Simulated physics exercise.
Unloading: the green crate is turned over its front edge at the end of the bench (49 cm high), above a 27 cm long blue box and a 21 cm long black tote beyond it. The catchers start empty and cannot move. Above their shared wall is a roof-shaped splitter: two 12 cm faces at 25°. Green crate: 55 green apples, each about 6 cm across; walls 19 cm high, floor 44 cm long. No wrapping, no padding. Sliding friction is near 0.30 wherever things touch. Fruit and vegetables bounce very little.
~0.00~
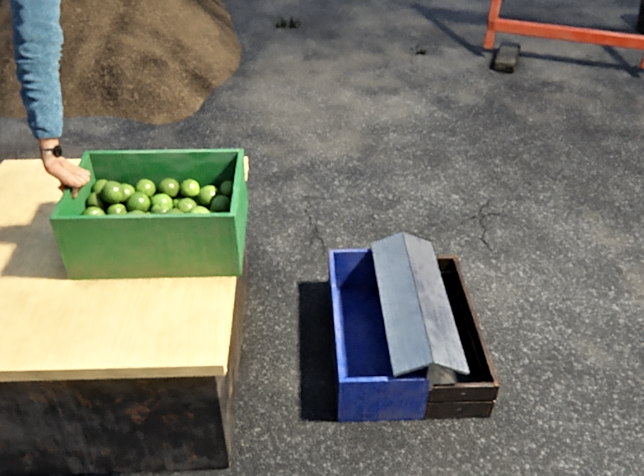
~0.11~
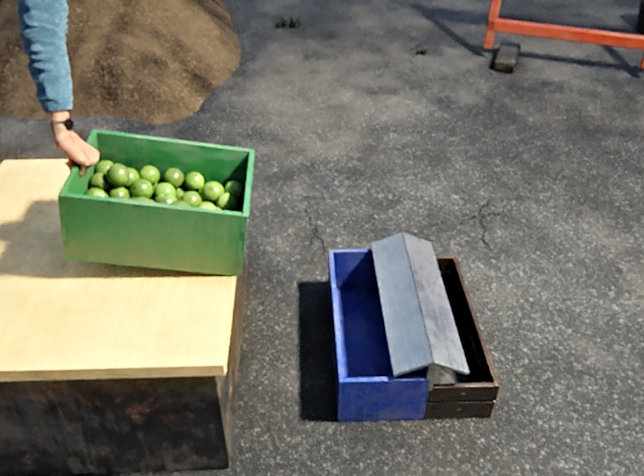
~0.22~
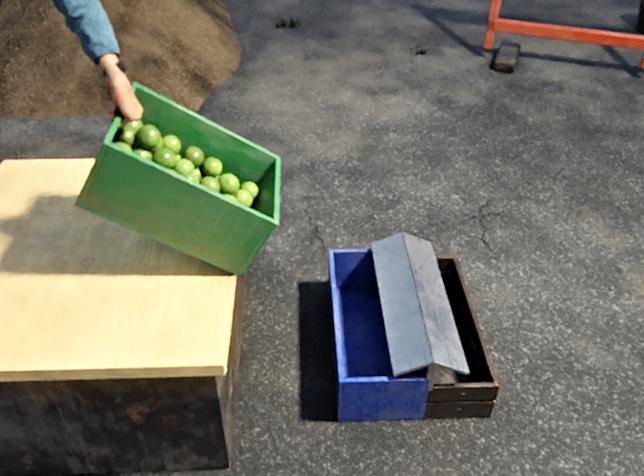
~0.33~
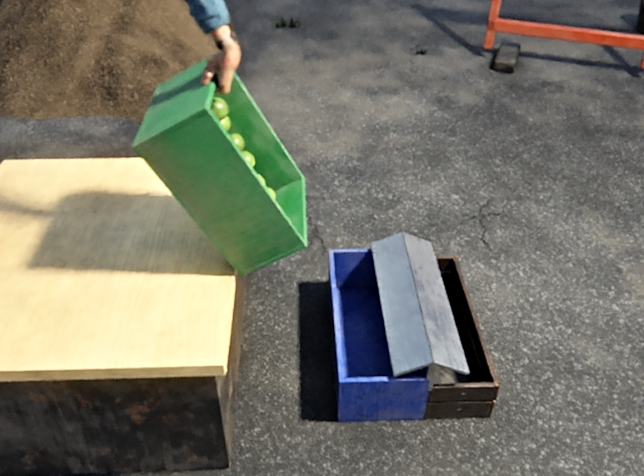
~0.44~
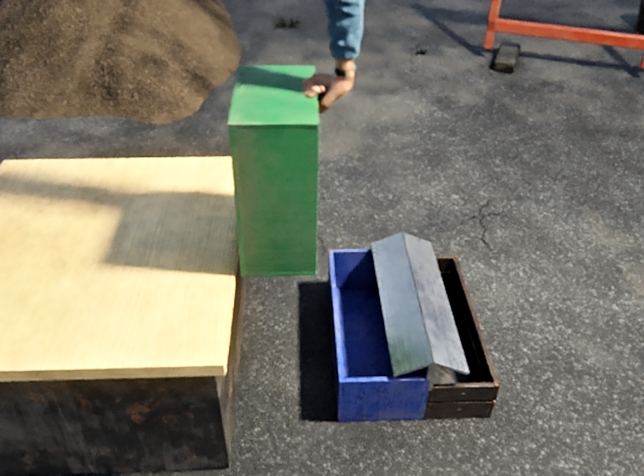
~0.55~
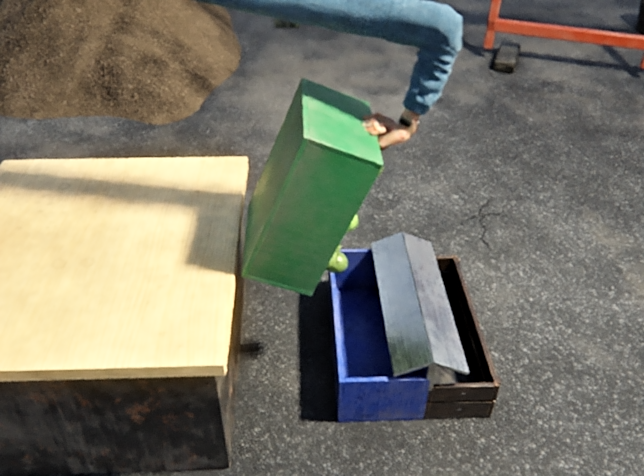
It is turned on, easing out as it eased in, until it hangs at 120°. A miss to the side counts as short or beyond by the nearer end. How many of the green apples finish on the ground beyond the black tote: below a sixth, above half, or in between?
From a sixth to a half of the green apples end on the ground beyond the black tote.
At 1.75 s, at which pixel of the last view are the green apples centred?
At about (381, 338).
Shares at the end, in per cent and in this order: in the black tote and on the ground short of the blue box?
About 0 and 0 per cent.
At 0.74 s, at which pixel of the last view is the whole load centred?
Around (382, 284).
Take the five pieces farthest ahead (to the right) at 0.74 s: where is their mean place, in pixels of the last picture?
At about (474, 282).
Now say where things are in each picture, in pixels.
In the first frame (places track the rim corner closest to us here), green crate (55, 217); blue box (344, 380); tipped 0°; all still inside.
In the second frame, green crate (64, 194); tipped 9°.
In the third frame, green crate (110, 143); tipped 32°.
In the fourth frame, green crate (210, 110); tipped 61°.
In the fifth frame, green crate (319, 128); tipped 91°.
In the sixth frame, green crate (381, 168); blue box (344, 380); tipped 112°; 2 out, the lowest apple at (336, 263).
After 0.74 s, tilt 120°; 5 still in the green crate, 10 in the blue box and 40 in the air.
After 0.98 s, tilt 120°; 32 in the blue box, 12 on the ground beyond the black tote and 11 in the air.
After 1.32 s, tilt 120°; 36 in the blue box, 17 on the ground beyond the black tote and 2 in the air.
Final count (at 1.75 s), 36 in the blue box, 1 on the ground short of the blue box and 18 on the ground beyond the black tote. Asked share, 18 of 55, 33 per cent.
